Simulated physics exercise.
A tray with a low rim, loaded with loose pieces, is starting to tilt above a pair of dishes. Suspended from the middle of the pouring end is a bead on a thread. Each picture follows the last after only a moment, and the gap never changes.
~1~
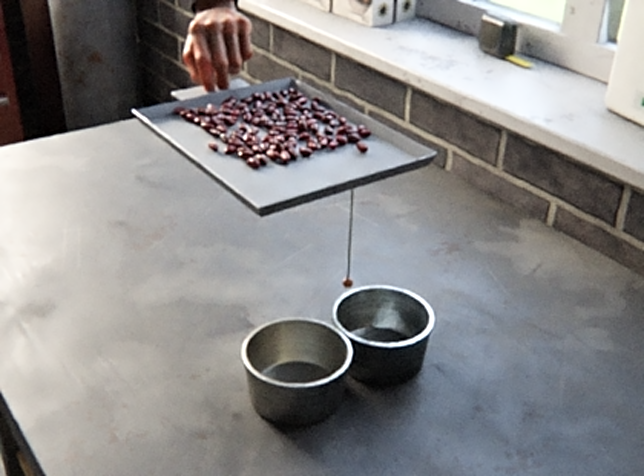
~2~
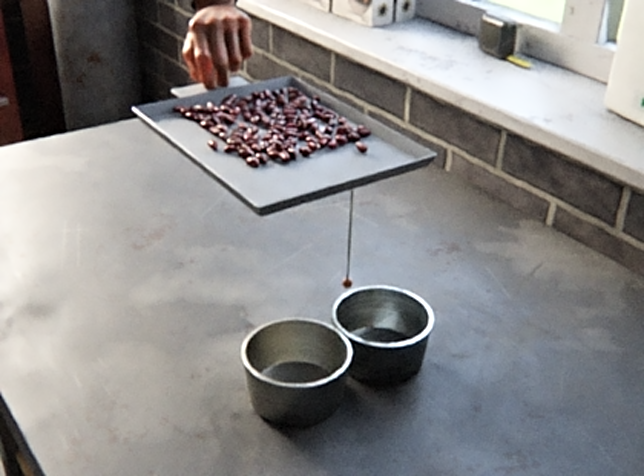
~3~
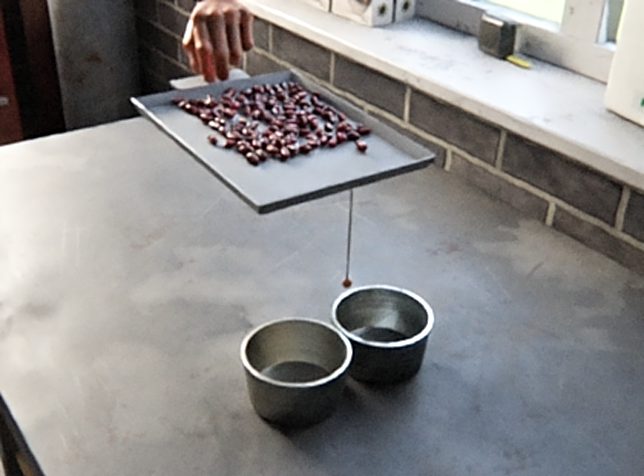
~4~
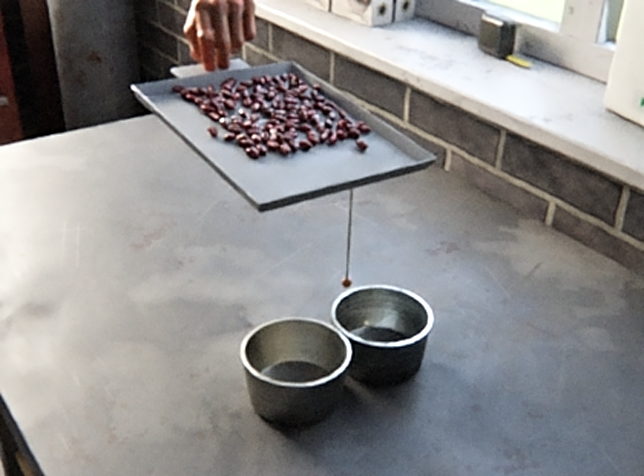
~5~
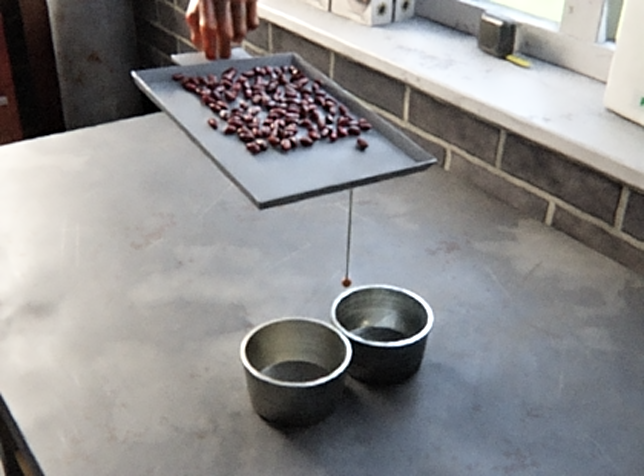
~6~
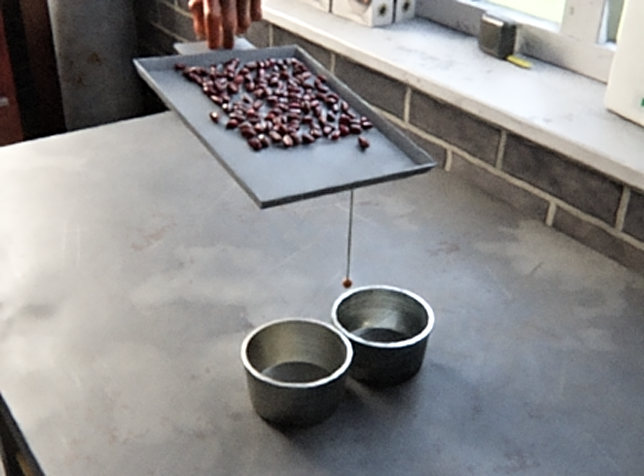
Tray of dark red beans tilting slightly toward its right corner above two metal dishes, a hand holding its far end.
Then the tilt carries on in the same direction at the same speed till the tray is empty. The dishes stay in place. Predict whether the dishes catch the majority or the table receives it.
The caught share falls below half.
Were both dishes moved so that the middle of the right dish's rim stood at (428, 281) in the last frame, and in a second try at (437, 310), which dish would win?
The one at right the first time, the one at right the second.
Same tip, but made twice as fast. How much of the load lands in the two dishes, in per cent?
Around 10 in every hundred.
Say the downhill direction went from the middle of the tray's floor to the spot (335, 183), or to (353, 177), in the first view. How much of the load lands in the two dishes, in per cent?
Lab note: Try 1 = 80 %, try 2 = 50 %.
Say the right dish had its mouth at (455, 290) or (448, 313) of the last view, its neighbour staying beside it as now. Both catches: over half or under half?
Try 1: A majority of it. Try 2: A minority of it.
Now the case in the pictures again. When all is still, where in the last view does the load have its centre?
Around (433, 321).
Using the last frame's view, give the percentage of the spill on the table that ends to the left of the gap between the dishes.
About 0 percent.
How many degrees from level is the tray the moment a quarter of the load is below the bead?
Around 55 degrees of turn.
Soon, tray tipped steeply; about half on the tray; a small part in the right dish; about a quarter outside both; a small part in the air.
A while on, tray tipped right over; about a quarter in the right dish; most outside both.
Towards the end, tray tipped past a quarter turn; about a quarter in the right dish; most outside both.
Finally, tray tipped past a quarter turn; none in the left dish; about a quarter in the right dish; most outside both.
